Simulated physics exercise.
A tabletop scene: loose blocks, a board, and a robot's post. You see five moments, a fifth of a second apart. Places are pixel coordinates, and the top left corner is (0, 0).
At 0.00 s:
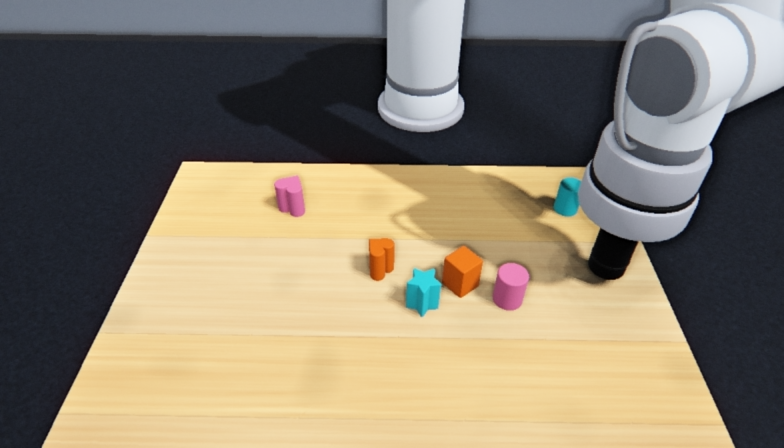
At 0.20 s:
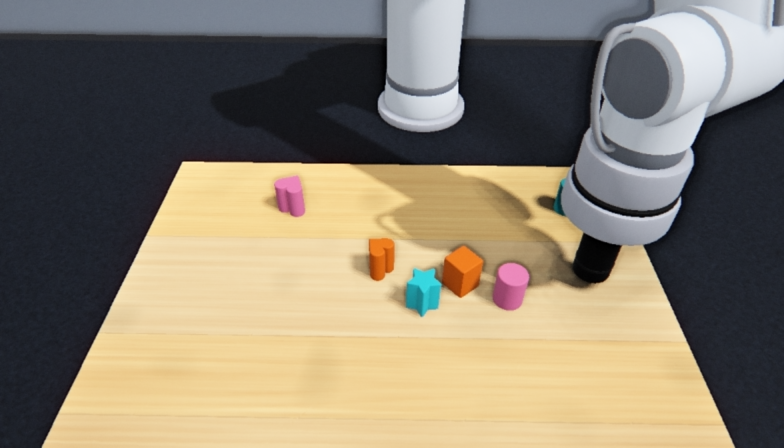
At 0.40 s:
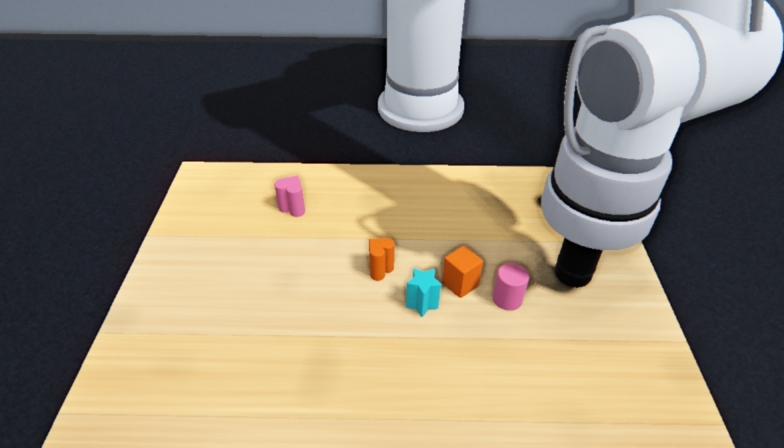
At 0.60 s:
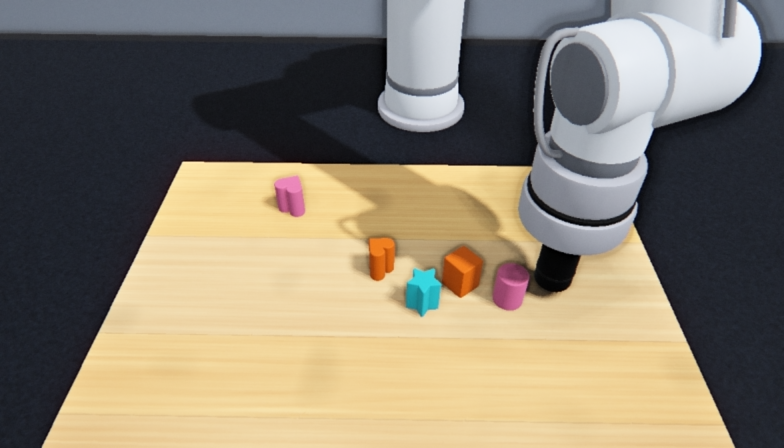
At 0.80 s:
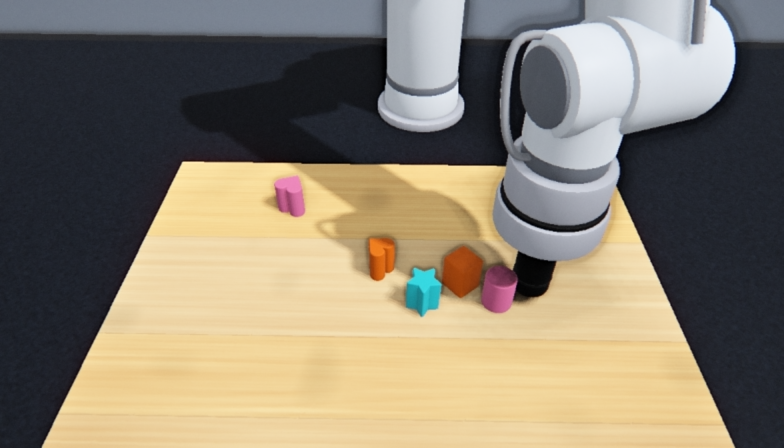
A robot arm moves its black post left across the table and nudges the pink cylinder left.
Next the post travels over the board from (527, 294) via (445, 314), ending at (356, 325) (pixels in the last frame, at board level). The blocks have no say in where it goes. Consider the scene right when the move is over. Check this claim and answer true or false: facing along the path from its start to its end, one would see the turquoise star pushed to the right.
The claim holds.
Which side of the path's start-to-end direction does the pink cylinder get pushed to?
Answer: Left.
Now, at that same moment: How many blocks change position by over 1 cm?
By the end, two blocks will have moved.
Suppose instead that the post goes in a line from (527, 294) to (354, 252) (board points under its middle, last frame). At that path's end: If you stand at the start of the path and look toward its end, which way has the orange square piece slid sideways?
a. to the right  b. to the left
I choose b.
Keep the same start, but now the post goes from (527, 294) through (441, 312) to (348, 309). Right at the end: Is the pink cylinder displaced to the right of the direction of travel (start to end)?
I expect not.
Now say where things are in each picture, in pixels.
The first frame shows tip of the post (606, 268), middles of tops, orange heart-shaped block (380, 245), turquoise star (424, 279), orange square piece (464, 259), pink cylinder (514, 274).
The second frame shows post (590, 271), nothing pushed.
The third frame shows post (573, 275), nothing pushed.
The fourth frame shows post (552, 279), nothing pushed.
The fifth frame shows post (529, 284), orange heart-shaped block (380, 245), turquoise star (424, 279), orange square piece (464, 259), pink cylinder (502, 276).
What follows on the original path. One third of the way, post (474, 299); turquoise star (414, 278), turned 25° clockwise; pink cylinder (443, 291).
Two thirds of the way, post (415, 309); turquoise star (391, 277); orange square piece (461, 258), turned 15° clockwise; pink cylinder (385, 309).
At the end, post (355, 315); orange heart-shaped block unmoved; turquoise star (373, 273), turned 180° clockwise; orange square piece (461, 258), turned 15° clockwise; pink cylinder (337, 328).
